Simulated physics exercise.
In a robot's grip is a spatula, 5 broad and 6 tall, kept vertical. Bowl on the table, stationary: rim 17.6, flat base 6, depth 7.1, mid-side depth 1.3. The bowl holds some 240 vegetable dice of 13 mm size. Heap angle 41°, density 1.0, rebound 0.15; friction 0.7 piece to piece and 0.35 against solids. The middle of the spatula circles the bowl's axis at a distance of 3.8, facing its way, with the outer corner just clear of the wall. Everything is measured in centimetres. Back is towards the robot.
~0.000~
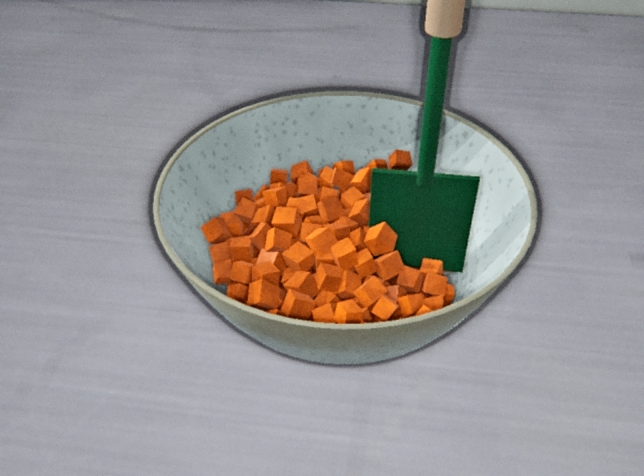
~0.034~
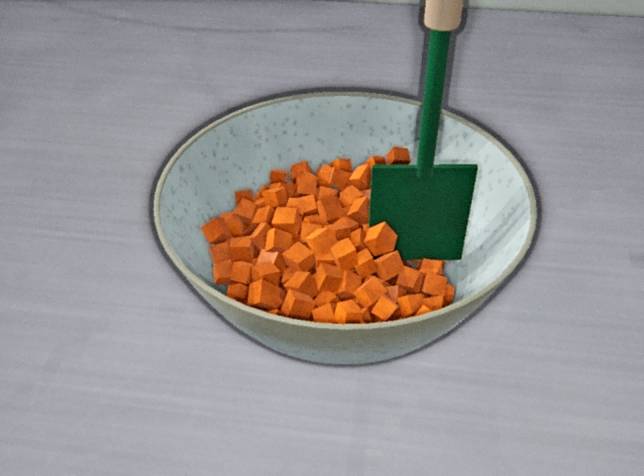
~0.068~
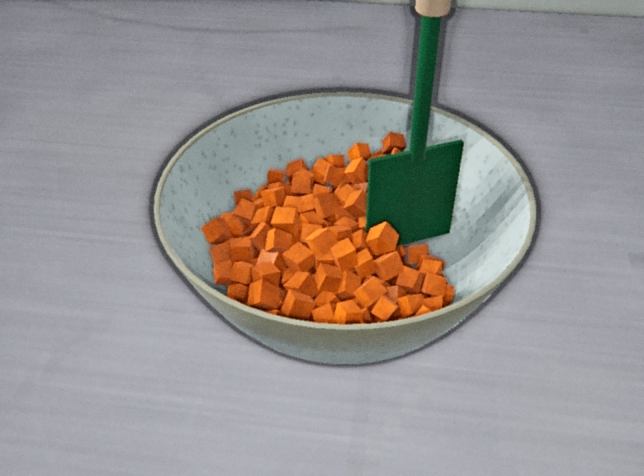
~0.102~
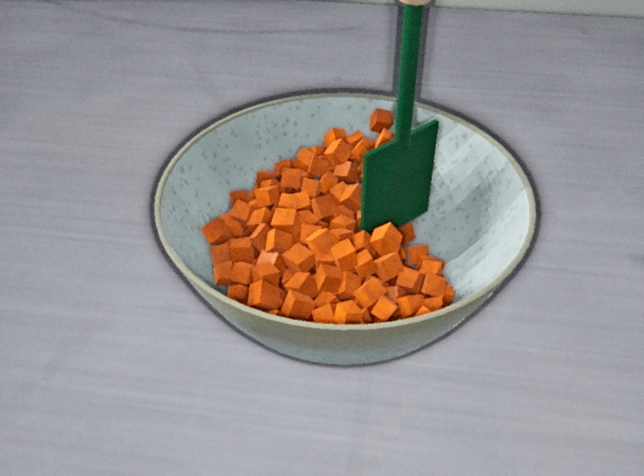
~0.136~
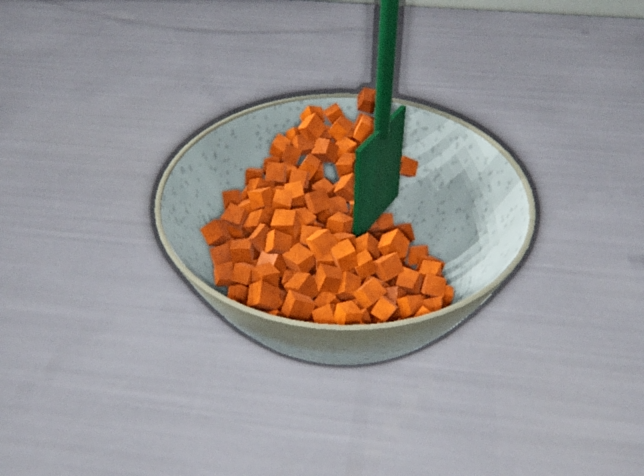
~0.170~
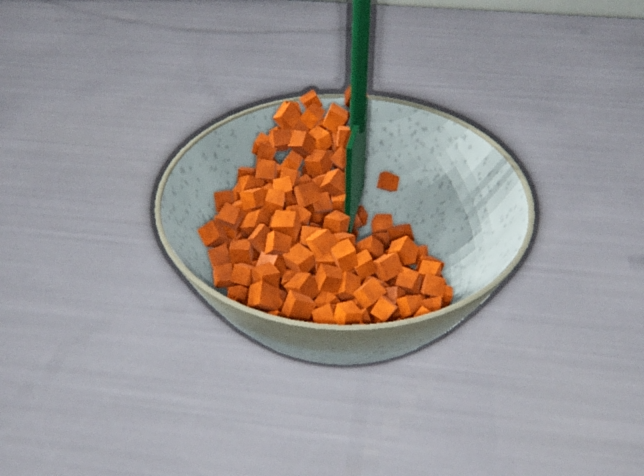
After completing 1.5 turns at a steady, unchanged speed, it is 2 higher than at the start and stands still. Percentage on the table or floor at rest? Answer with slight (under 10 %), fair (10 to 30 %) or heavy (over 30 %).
Fair.
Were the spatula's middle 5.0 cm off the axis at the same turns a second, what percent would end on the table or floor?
Close to 0 in a hundred then.
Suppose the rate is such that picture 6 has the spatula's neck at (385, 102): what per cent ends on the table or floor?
Something like 15 percent, roughly.
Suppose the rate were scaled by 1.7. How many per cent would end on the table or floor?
Close to 35 in a hundred.
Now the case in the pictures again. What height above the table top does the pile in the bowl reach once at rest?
Around 6.0 cm above the table.
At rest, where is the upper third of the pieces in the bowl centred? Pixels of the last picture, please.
It is centred near (300, 251).
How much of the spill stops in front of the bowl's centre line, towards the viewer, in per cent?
Result: Roughly 60 %.
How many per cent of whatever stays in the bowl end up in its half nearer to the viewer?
Near 50 per cent of what stays in the bowl.
By 0.48 s, 263° round, highest piece 10 above the table; 219 in the bowl, 12 on the table or floor, 5 in flight or on the tool.
By 0.78 s, 80° round, highest piece 9 above the table; 195 in the bowl, 40 on the table or floor, 1 in flight or on the tool.
By 1.14 s, 180° round, highest piece 6 above the table; 191 in the bowl, 45 on the table or floor.
By 1.84 s, 180° round, highest piece 6 above the table; 191 in the bowl, 45 on the table or floor.
Final count, 191 in the bowl, 45 on the table or floor. That is 19 % on the table or floor.
